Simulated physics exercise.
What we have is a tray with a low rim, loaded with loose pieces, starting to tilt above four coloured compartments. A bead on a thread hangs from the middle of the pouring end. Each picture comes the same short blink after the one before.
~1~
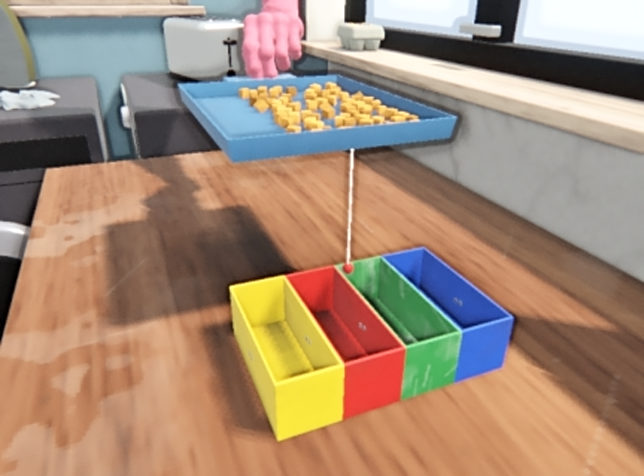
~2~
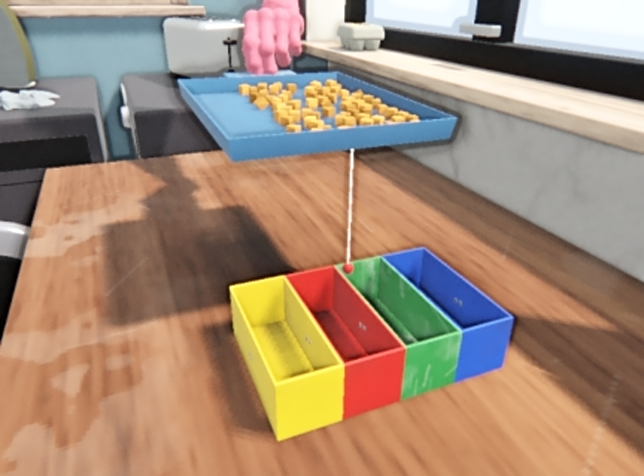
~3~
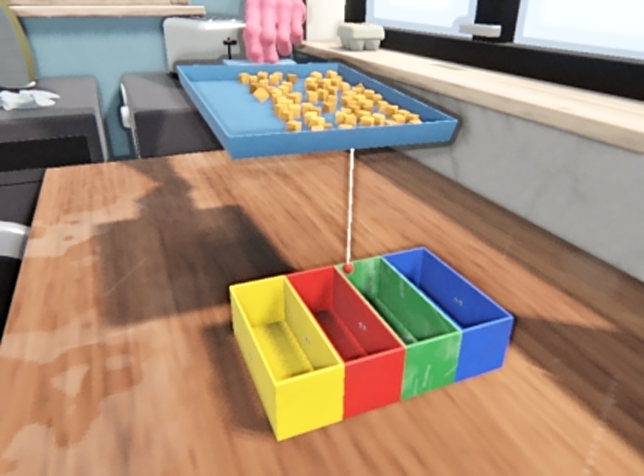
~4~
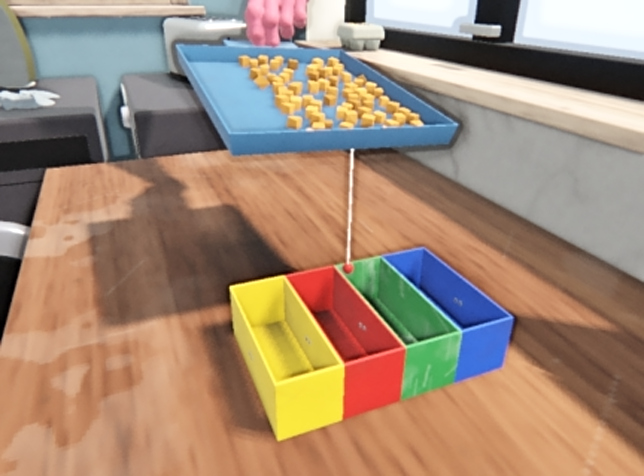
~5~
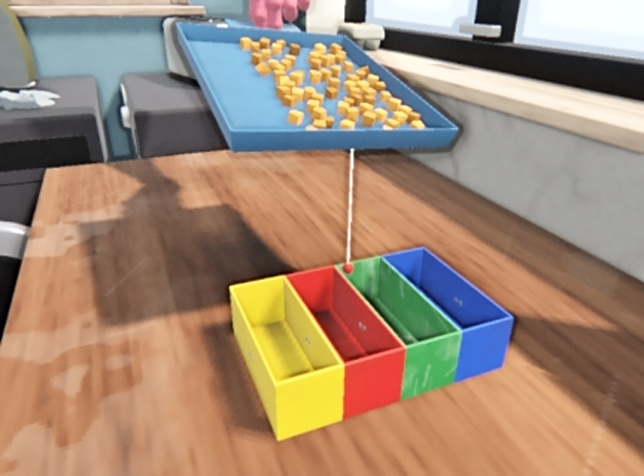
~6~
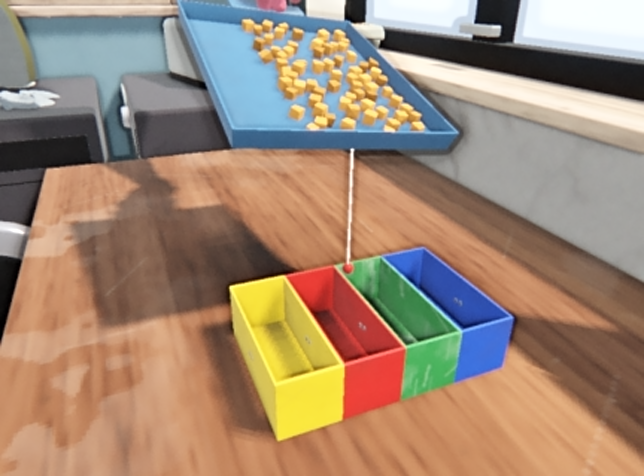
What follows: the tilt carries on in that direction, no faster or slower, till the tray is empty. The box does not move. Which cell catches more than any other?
The blue cell gets the most.
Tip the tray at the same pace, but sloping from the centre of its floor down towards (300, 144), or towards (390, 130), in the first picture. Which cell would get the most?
At the first place the yellow one, at the second the blue one.
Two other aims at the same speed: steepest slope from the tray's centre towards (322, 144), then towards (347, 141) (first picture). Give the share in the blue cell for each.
In turn 10 and 40 in a hundred.
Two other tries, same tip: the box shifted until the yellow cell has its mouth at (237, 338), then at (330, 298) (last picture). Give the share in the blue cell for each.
In turn 30 and 30 in a hundred.
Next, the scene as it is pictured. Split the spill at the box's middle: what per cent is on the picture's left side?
Close to 0 per cent.
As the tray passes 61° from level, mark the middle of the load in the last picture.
Around (402, 108).
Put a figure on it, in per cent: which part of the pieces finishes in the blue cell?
Some 50 per cent.
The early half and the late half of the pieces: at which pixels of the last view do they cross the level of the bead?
First near (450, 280), later near (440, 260).
Just after the last frame, tray tipped steeply; every one on the tray.
A moment on, tray tipped right over; almost all on the tray; just a few in the blue cell; just a few in the green cell; about a tenth falling or outside the box.
Further on, tray tipped past a quarter turn; roughly half in the blue cell; roughly a quarter in the green cell; roughly a quarter falling or outside the box.
When it is over, tray tipped past a quarter turn; roughly half in the blue cell; roughly a quarter in the green cell; not one in the yellow cell; not one in the red cell; roughly a quarter outside the box.
